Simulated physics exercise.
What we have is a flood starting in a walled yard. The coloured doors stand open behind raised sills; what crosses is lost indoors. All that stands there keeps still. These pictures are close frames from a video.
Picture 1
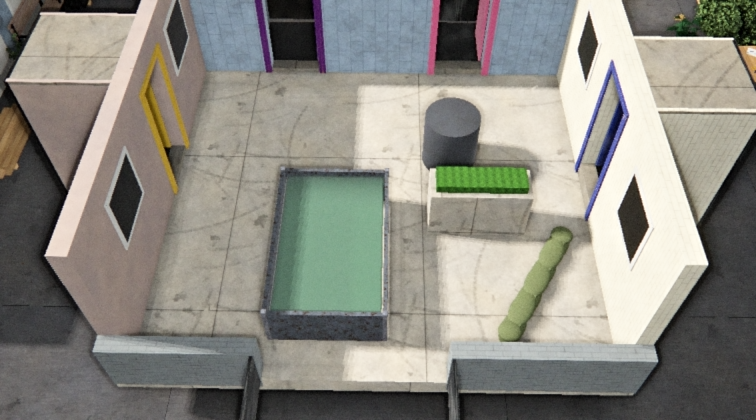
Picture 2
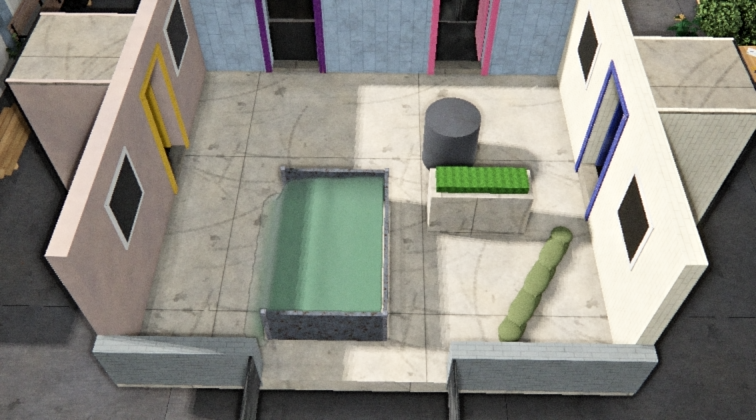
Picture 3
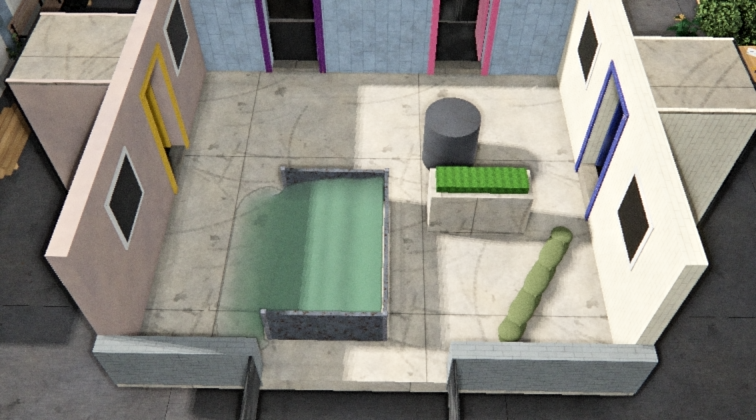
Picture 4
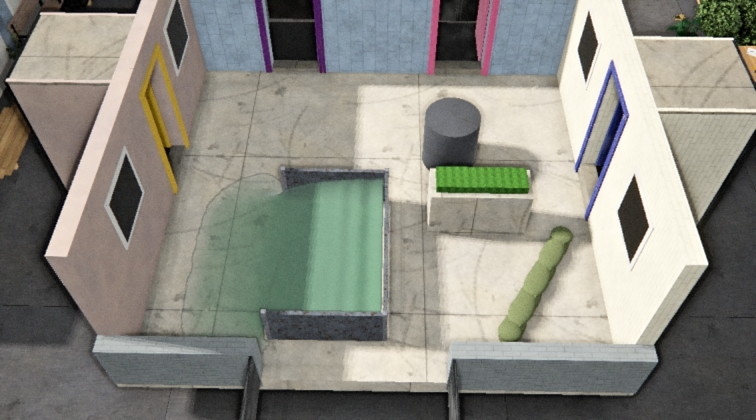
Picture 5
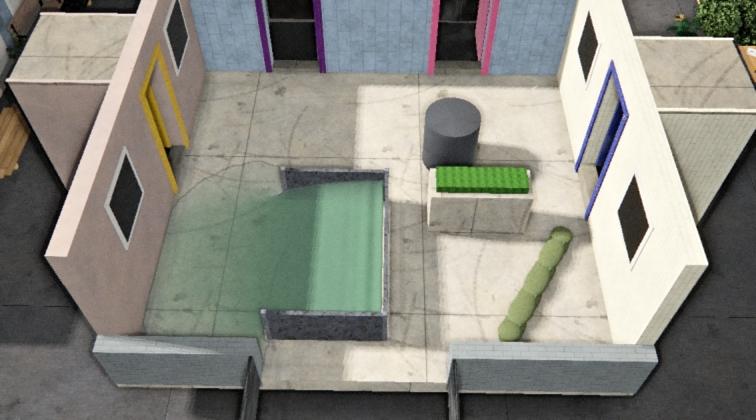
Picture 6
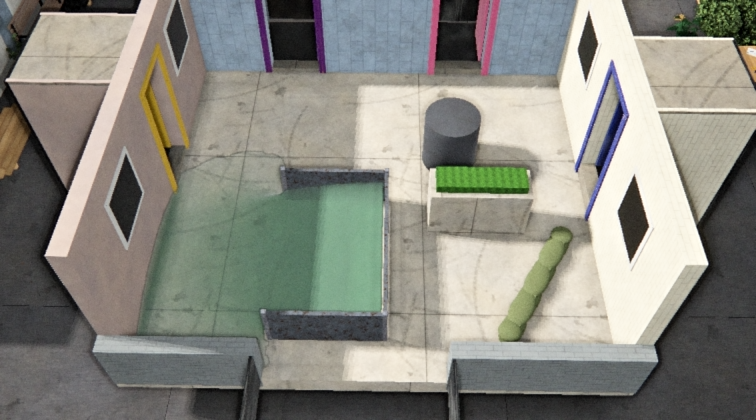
In a walled yard, green water pours from a tank's open left side and spreads left across the floor.
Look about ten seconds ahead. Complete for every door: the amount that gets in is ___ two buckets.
Purple door: More than; pink door: At most; blue door: At most; yellow door: More than.
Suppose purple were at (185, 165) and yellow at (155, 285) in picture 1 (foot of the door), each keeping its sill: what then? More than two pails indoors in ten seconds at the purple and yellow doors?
Purple is flooded, yellow is flooded.
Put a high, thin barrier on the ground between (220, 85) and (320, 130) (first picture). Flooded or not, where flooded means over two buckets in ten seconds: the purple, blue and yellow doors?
Result: Purple door remains below; blue door remains below; yellow door ends up above.
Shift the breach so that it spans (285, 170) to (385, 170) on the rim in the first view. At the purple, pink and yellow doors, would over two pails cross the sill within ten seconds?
Here is how it goes: Purple door is swamped, next pink door is swamped, last yellow door is safe.
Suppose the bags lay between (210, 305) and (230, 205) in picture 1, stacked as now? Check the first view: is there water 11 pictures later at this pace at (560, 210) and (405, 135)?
So the first spot would be left unsoaked, and the other one left unsoaked.
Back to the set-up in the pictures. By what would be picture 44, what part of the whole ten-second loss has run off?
Close to 80 out of every hundred.
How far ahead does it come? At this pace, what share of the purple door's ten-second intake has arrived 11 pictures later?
Share by then: 0 in a hundred.
A moment on, water covers 20 % of the floor; the purple door not reached, the pink door not reached, the blue door not reached, the yellow door under two buckets in.
Next, water covers 25 % of the floor; the purple door not reached, the pink door not reached, the blue door not reached, the yellow door over two buckets in.
Then, water covers 45 % of the floor; the purple door under two buckets in, the pink door not reached, the blue door not reached, the yellow door over two buckets in.
Later, water covers 65 % of the floor; the purple door over two buckets in, the pink door wet at the sill, nothing in, the blue door not reached, the yellow door over two buckets in.
In the end, water covers 90 % of the floor; the purple door over two buckets in, the pink door wet at the sill, nothing in, the blue door wet at the sill, nothing in, the yellow door over two buckets in.
